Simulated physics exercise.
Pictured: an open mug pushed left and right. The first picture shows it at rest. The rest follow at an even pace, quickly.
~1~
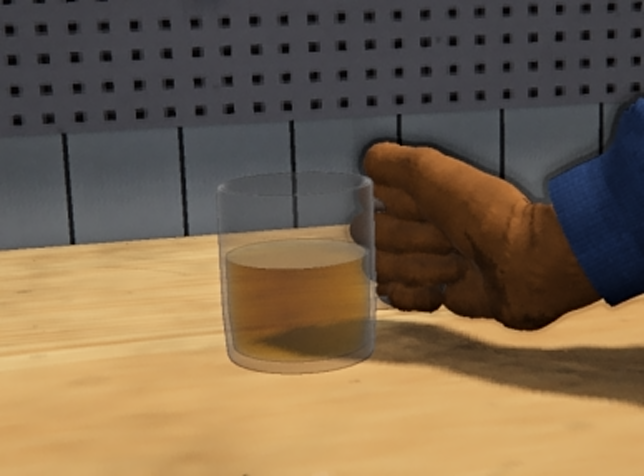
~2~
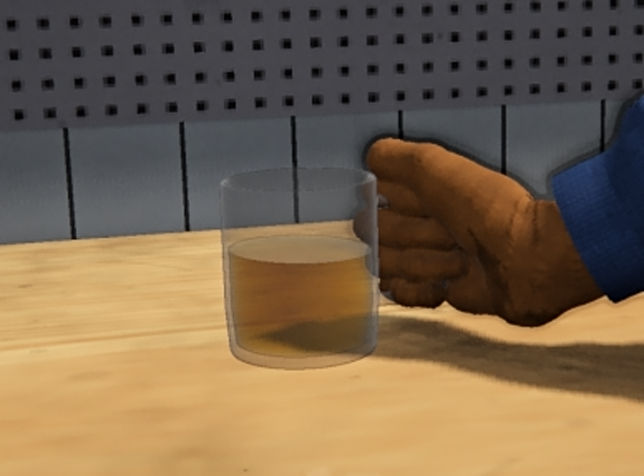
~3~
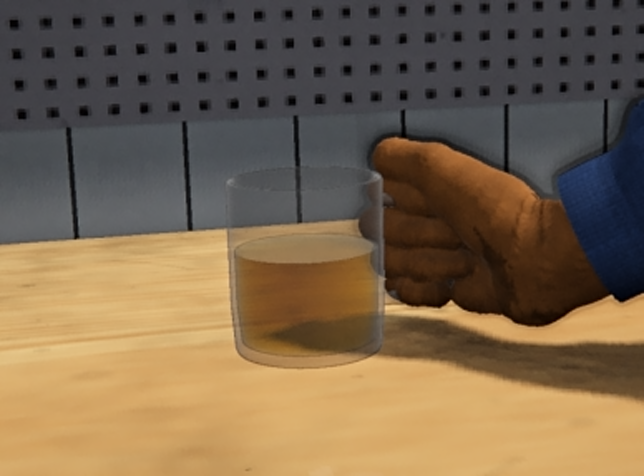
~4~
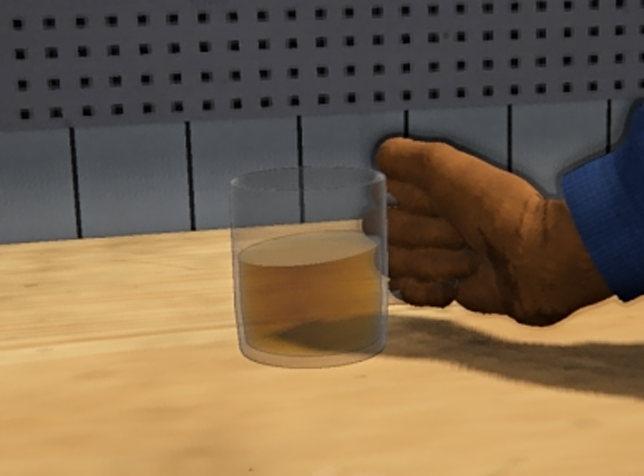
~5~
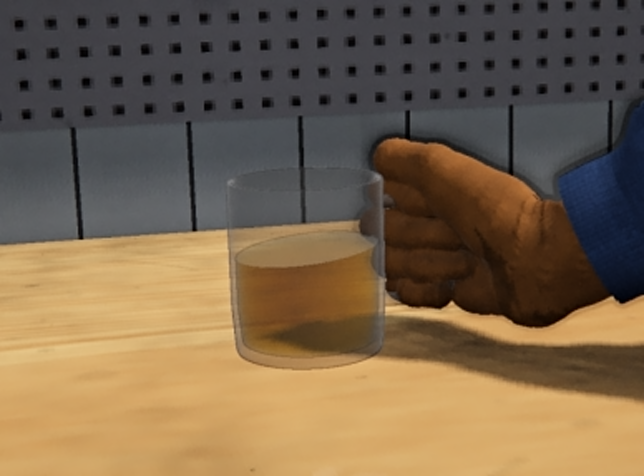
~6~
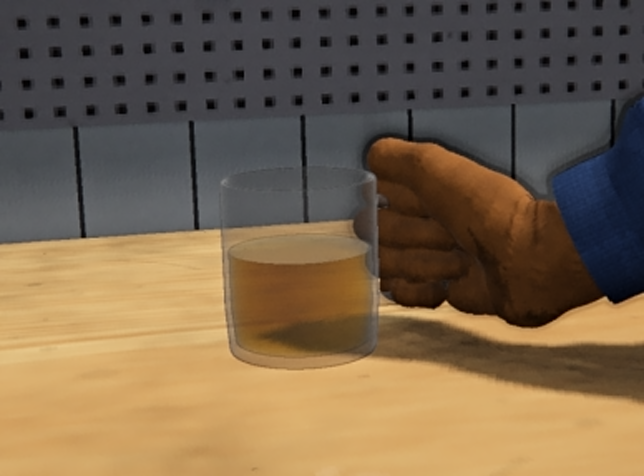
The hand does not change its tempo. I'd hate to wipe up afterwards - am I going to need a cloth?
I predict the liquid will all stay inside.
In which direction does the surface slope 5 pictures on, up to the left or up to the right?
Clearly the right margin.
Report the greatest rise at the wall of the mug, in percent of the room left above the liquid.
30 per cent.
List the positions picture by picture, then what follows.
In the first picture, mug (298, 263) about half full; at rest.
In the second picture, mug about half full, surface at (300, 250); surface about level.
In the third picture, mug (306, 258) about half full; surface about level.
In the fourth picture, mug about half full, surface at (309, 249); surface a little higher on the right.
In the fifth picture, mug (307, 258) about half full; surface a little higher on the right.
In the sixth picture, mug about half full, surface at (300, 250); surface about level.
Next, the highest wave so far stays far below the rim.
After that, the highest wave so far climbs under half way to the rim.
Finally, the highest wave so far climbs under half way to the rim; nothing has left it.
